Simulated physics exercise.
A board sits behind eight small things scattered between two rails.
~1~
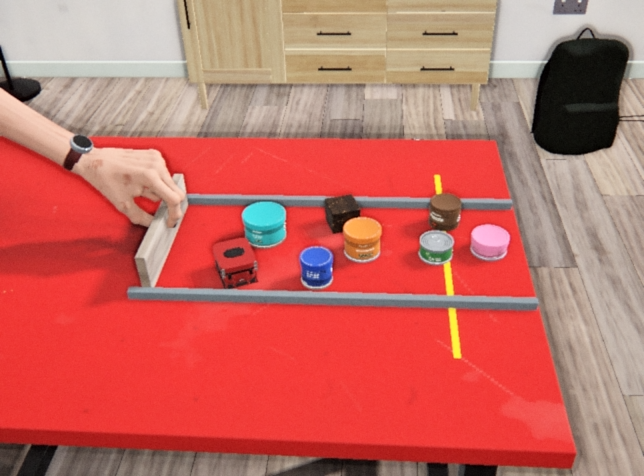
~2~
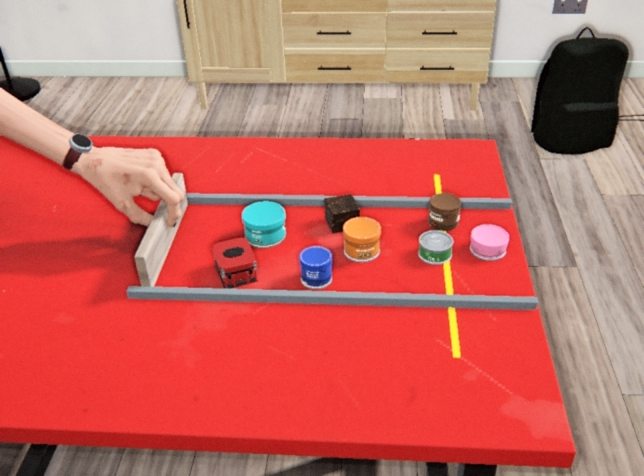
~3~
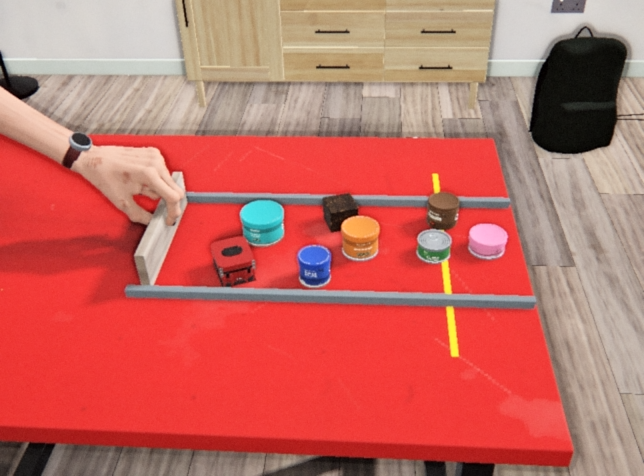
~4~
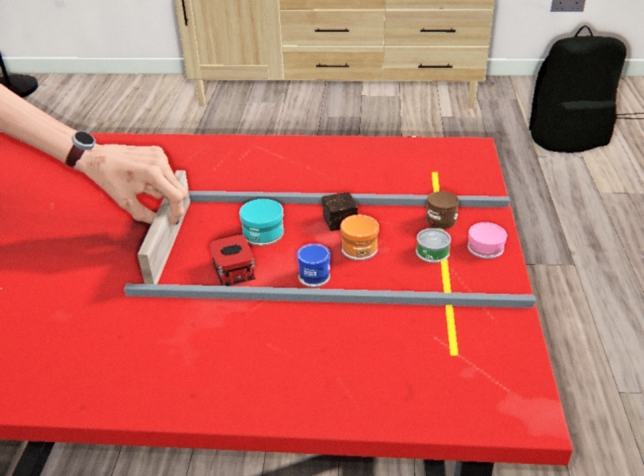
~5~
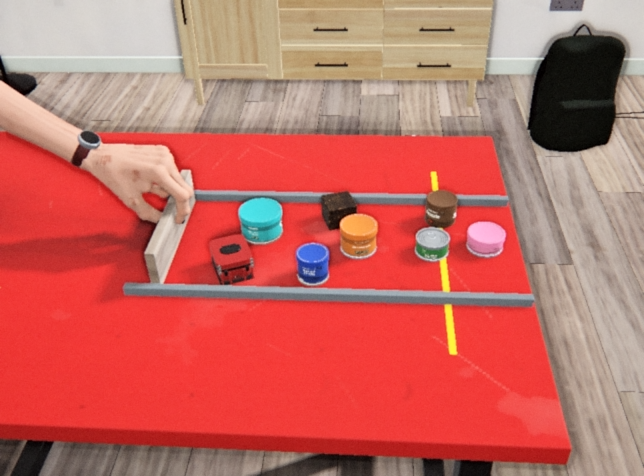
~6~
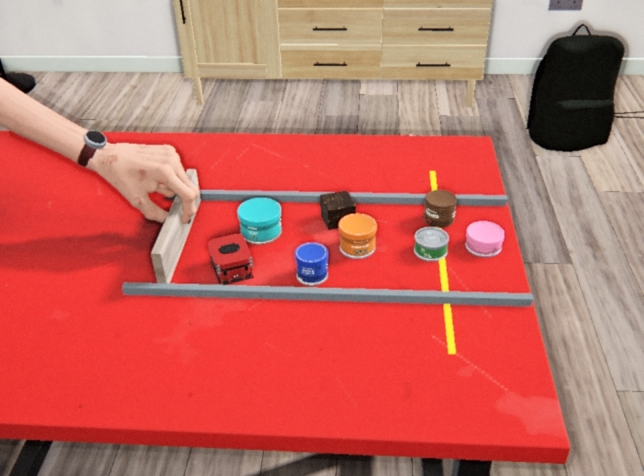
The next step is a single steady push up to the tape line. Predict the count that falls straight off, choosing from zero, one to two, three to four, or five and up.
Predicted count: One to two.
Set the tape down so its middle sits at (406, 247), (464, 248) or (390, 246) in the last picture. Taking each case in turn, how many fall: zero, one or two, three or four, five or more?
Tape by tape, the falls would be: Not one, then either one or two, then zero.
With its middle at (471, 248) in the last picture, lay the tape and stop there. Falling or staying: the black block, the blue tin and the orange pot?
Okay, the black block sits tight, the blue tin plunges, and the orange pot sits tight.
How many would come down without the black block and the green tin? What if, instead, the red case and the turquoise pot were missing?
0 in the first try, 0 in the second.
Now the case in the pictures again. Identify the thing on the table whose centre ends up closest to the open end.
That would be the green tin.
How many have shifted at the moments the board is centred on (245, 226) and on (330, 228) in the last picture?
The number moved is 2 and then 5.
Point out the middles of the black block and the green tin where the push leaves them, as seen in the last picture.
The black block at (452, 204), the green tin at (498, 237).
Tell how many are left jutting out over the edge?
Overhang count: 0.
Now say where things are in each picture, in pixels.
In the first frame, pink tin (489, 243); brown tub (445, 212); green tin (436, 248); board (164, 229); tape (446, 251).
In the second frame, brown tub (444, 212); board (164, 228).
In the third frame, green tin (434, 246); blue tin (314, 266).
In the fourth frame, pink tin (487, 241); turquoise pot (262, 222).
In the fifth frame, brown tub (441, 209); black block (339, 210).
In the sixth frame, pink tin (484, 239); brown tub (440, 209); green tin (431, 244); board (179, 225); tape (441, 247).
Early on, none off yet; pink tin at rest near (484, 239); brown tub at rest near (440, 209); green tin at rest near (431, 244).
A while later, none off yet; pink tin travelled a little near (502, 237); brown tub at rest near (440, 209); green tin travelled about its own width near (469, 241).
Finally, the number that fall off is one or two; lost, pink tin.
